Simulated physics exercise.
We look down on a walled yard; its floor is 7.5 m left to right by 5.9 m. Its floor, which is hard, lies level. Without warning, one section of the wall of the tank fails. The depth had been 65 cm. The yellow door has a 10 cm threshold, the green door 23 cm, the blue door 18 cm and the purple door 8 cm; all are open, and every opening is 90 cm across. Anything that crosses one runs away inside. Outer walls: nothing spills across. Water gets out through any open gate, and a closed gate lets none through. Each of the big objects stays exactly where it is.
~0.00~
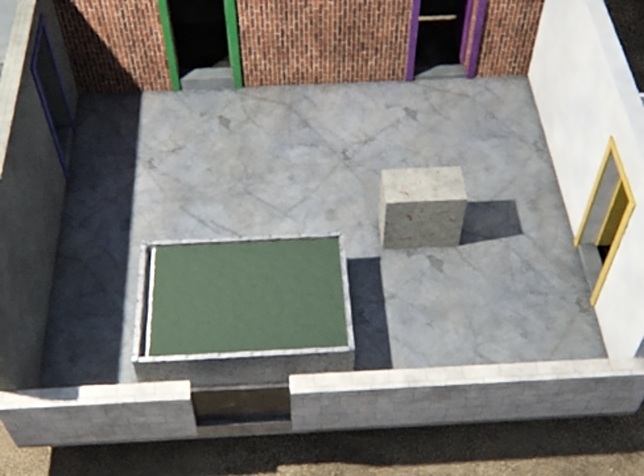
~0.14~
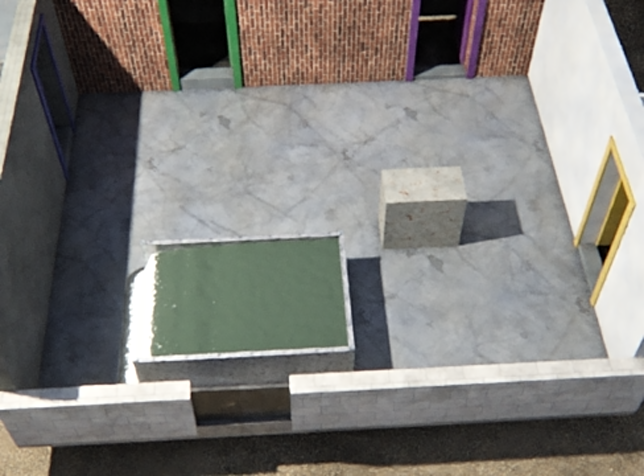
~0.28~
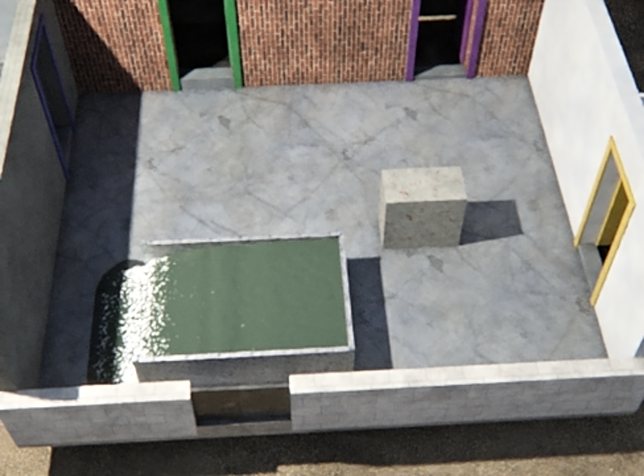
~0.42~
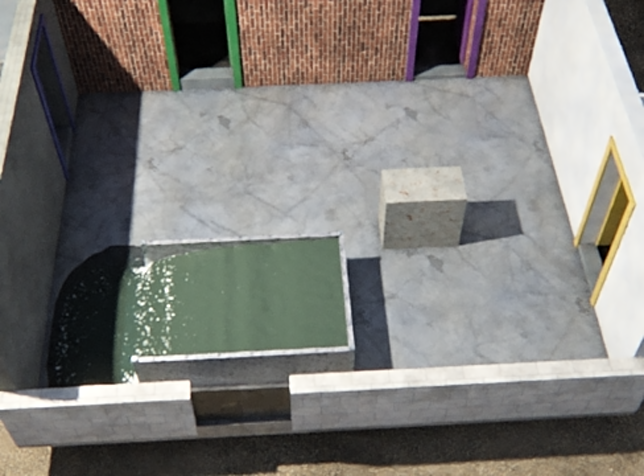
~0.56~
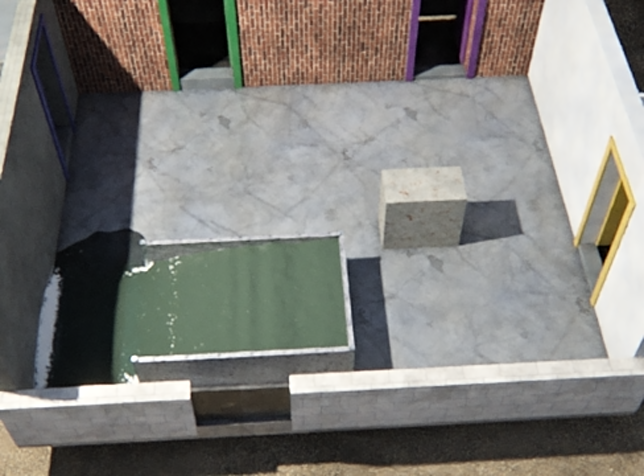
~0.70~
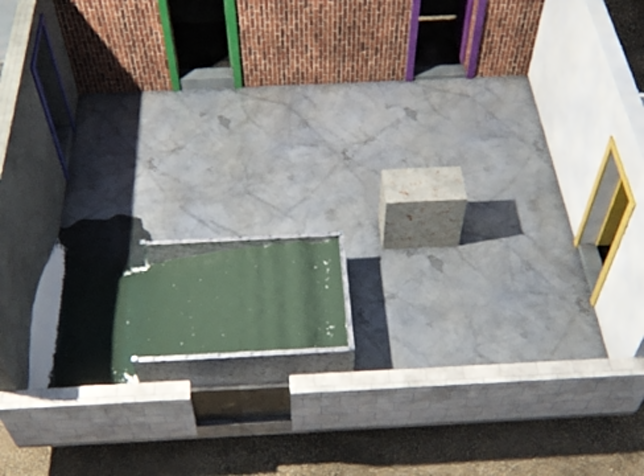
A walled yard with a grey stone floor, seen from above by a still camera, holds a low rectangular tank of green water at the front left. A pale block stands right of centre, with green and purple doorways in the brick back wall, a yellow one at right and a blue one at left. Water bursts from the tank's left side, foaming white, then spreads darkly across the floor to the left wall.
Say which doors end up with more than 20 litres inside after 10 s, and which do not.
As I see it, yellow door: Lags behind the figure; green door: Lags behind the figure; blue door: Lags behind the figure; purple door: Lags behind the figure.
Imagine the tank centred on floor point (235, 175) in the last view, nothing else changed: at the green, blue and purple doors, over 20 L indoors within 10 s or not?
Compared with that limit, green falls short, blue overshoots and purple falls short.
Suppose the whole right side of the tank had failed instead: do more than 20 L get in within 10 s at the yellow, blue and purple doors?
Compared with the limit, yellow is higher, blue is lower and purple is higher.
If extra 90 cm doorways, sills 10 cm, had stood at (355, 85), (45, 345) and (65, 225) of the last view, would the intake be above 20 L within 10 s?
So, in the order given, it's shy of the mark, then beyond the mark, then beyond the mark.
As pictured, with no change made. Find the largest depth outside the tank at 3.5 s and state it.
About 31 cm at most.
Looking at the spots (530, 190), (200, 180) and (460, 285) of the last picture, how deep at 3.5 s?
Reading - approx. 0 / 3 / 0 cm.
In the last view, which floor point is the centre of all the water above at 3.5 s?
Its balance point lies near (173, 279).
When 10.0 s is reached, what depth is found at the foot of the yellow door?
The depth comes to around 8.5 centimetres.
After 1.4 s water covers 15 % of the floor and is deepest (54 cm) near (36, 405); yellow door not reached, green door not reached, blue door 2 cm at the sill, 0 L in, purple door not reached.
After 2.2 s water covers 25 % of the floor and is deepest (50 cm) near (34, 418); yellow door not reached, green door not reached, blue door 8 cm at the sill, 0 L in, purple door not reached.
After 3.5 s water covers 45 % of the floor and is deepest (31 cm) near (78, 107); yellow door not reached, green door 21 cm at the sill, 0 L in, blue door 9 cm at the sill, 0 L in, purple door not reached.
After 6.0 s water covers 80 % of the floor and is deepest (18 cm) near (518, 88); yellow door 6 cm at the sill, 0 L in, green door 14 cm at the sill, 0 L in, blue door 11 cm at the sill, 0 L in, purple door 5 cm at the sill, 0 L in.
After 10.0 s water covers 95 % of the floor and is deepest (13 cm) near (79, 99); yellow door 9 cm at the sill, 1 L in, green door 8 cm at the sill, 0 L in, blue door 8 cm at the sill, 0 L in, purple door 10 cm at the sill, 3 L in.
